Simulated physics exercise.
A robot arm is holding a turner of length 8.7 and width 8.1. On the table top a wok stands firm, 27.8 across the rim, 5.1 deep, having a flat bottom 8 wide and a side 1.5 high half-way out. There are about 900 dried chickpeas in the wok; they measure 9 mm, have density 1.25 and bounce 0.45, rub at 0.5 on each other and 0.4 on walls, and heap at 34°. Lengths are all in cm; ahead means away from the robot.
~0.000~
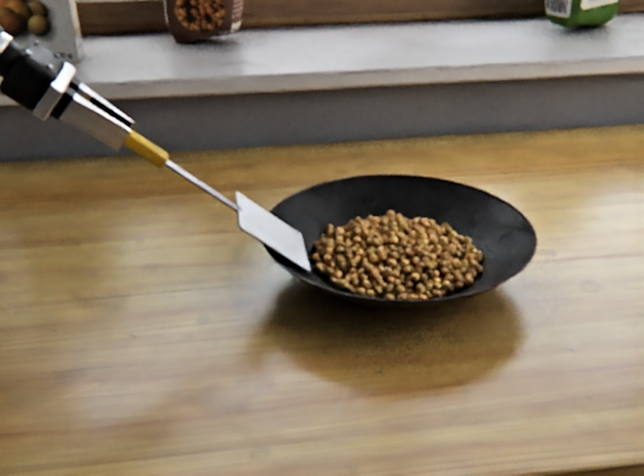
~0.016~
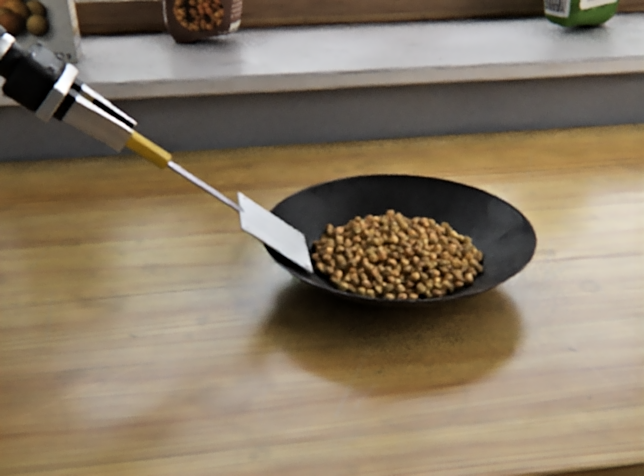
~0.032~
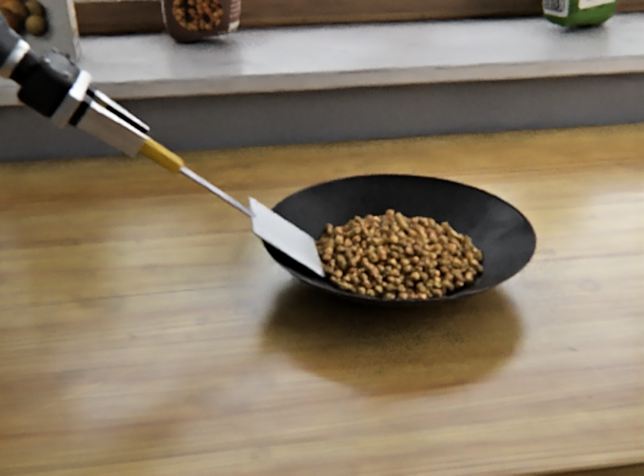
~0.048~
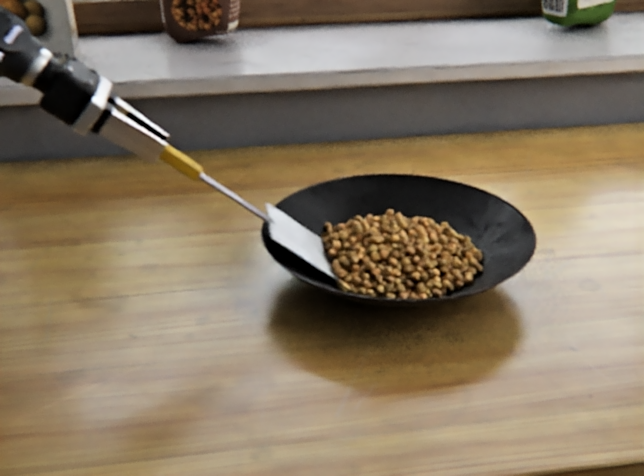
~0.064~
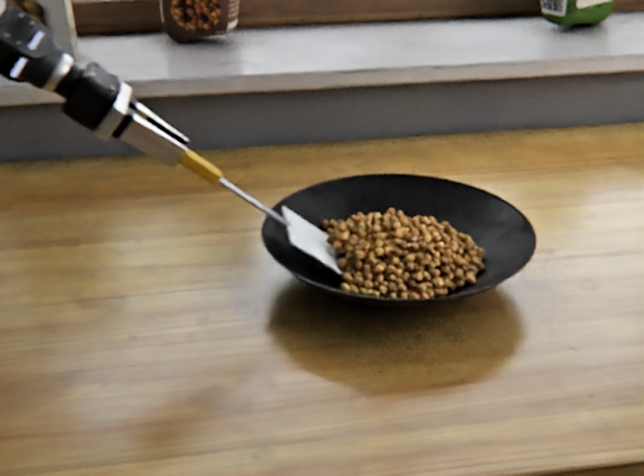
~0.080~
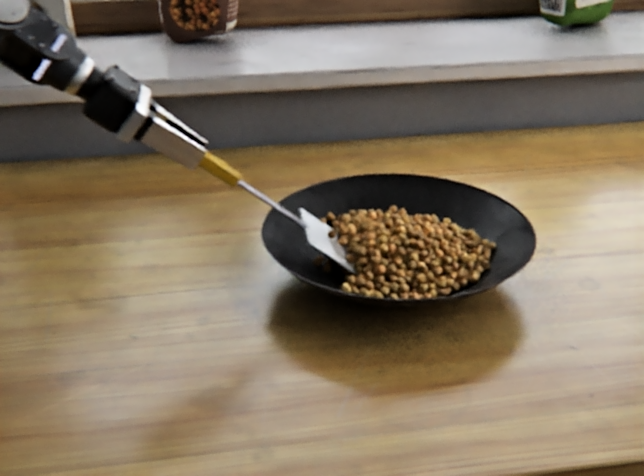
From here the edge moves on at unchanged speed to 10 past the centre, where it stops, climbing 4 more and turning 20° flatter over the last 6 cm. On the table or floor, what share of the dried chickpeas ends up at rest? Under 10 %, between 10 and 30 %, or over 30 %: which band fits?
The band that fits is over 30 %.
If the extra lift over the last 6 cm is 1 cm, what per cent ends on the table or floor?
I'd say close to 40 per cent.
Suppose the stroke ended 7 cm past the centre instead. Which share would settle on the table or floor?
In that case around 25 per cent.
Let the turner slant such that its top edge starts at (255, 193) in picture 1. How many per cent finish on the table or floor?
About 40 per cent.
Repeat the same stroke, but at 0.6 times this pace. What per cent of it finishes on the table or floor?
Estimate: Close to 20 %.
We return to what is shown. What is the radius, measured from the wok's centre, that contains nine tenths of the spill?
That distance is around 70 cm.
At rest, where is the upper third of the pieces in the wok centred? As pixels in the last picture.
I'd put it close to (467, 245).
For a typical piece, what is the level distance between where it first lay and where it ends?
6 cm.
After 0.12 s, sloping 40°, highest piece 7 above the table; 900 in the wok.
After 0.16 s, sloping 34°, highest piece 8 above the table; 900 in the wok.
After 0.38 s, sloping 20°, highest piece 14 above the table; 560 in the wok, 140 on the table or floor, 200 on the blade or in flight.
After 1.43 s, sloping 20°, highest piece 5 above the table; 560 in the wok, 340 on the table or floor.
At rest, 560 in the wok, 340 on the table or floor. That is 38 % on the table or floor.
